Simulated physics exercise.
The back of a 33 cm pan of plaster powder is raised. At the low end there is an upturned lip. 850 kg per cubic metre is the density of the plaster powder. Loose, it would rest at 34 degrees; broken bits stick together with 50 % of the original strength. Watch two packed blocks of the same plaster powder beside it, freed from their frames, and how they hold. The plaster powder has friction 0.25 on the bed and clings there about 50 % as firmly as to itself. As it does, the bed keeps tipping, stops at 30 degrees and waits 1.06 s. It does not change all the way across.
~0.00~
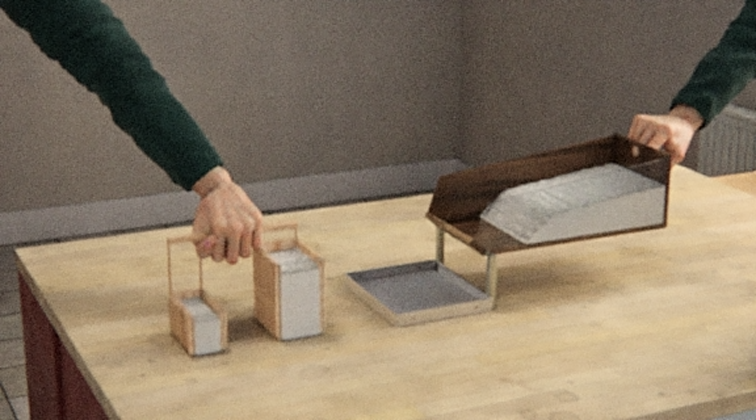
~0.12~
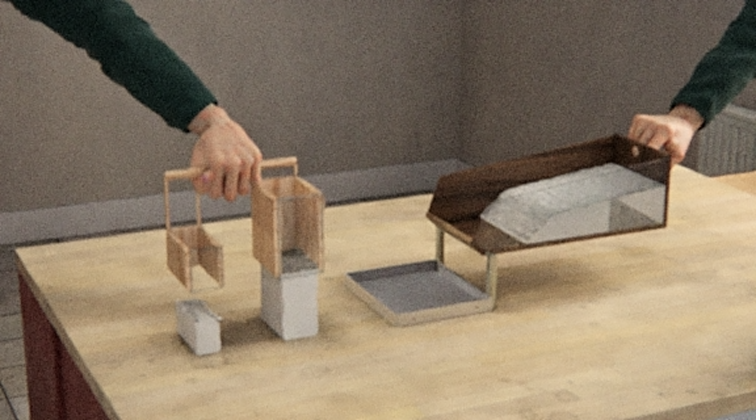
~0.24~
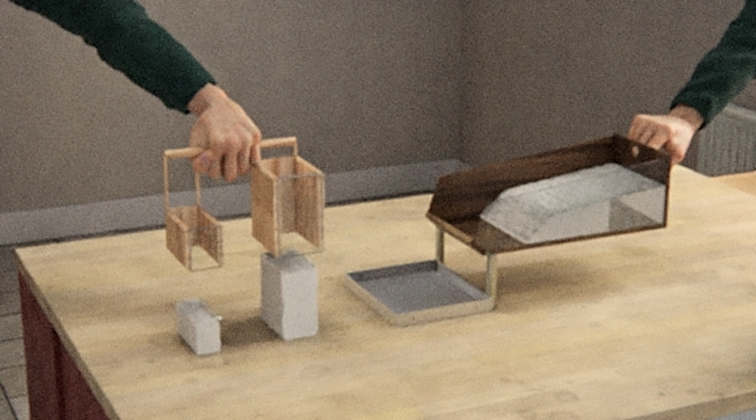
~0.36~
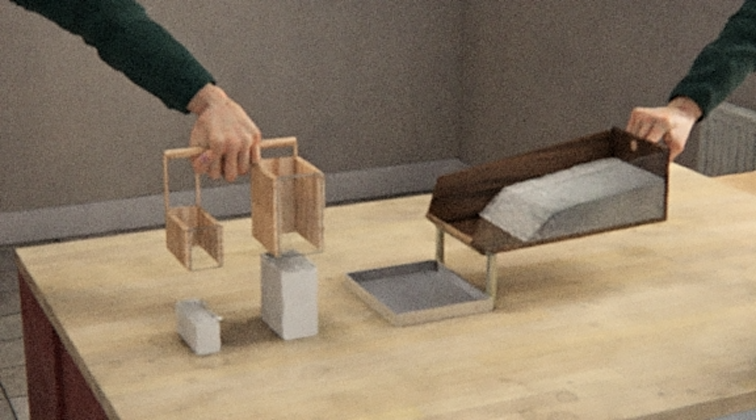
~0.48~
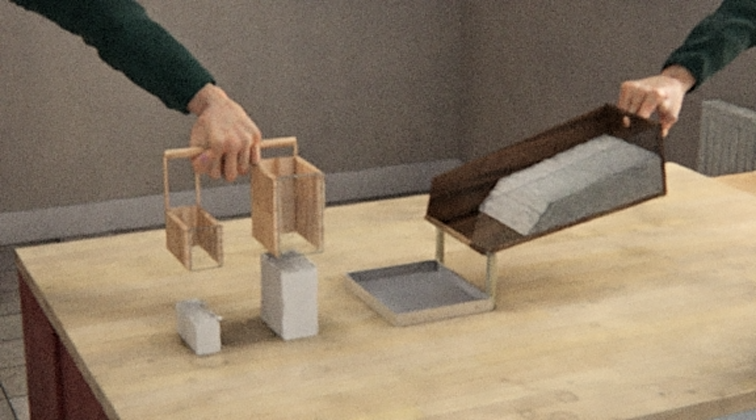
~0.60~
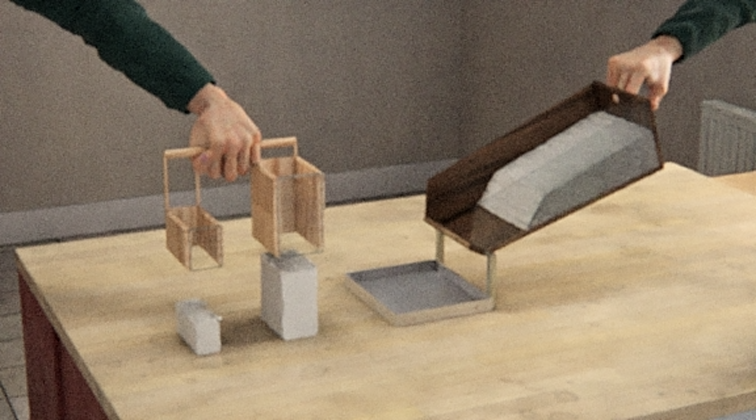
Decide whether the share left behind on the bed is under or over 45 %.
Likely outcome: In excess of 45 per cent.
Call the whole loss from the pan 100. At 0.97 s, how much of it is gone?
I'd say near 0 per cent.
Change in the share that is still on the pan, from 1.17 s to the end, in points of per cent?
The change comes out at around 25 %.
After 0.77 s, the tilt is 28 degrees and 100 % is on the bed.
After 0.97 s, the tilt is 30 degrees and 100 % is on the bed.
After 1.17 s, the tilt is 30 degrees and 100 % is on the bed.
After 1.37 s, the tilt is 30 degrees and 84 % is on the bed.
After 1.90 s, at the end, the tilt is 30 degrees and 75 % is on the bed.
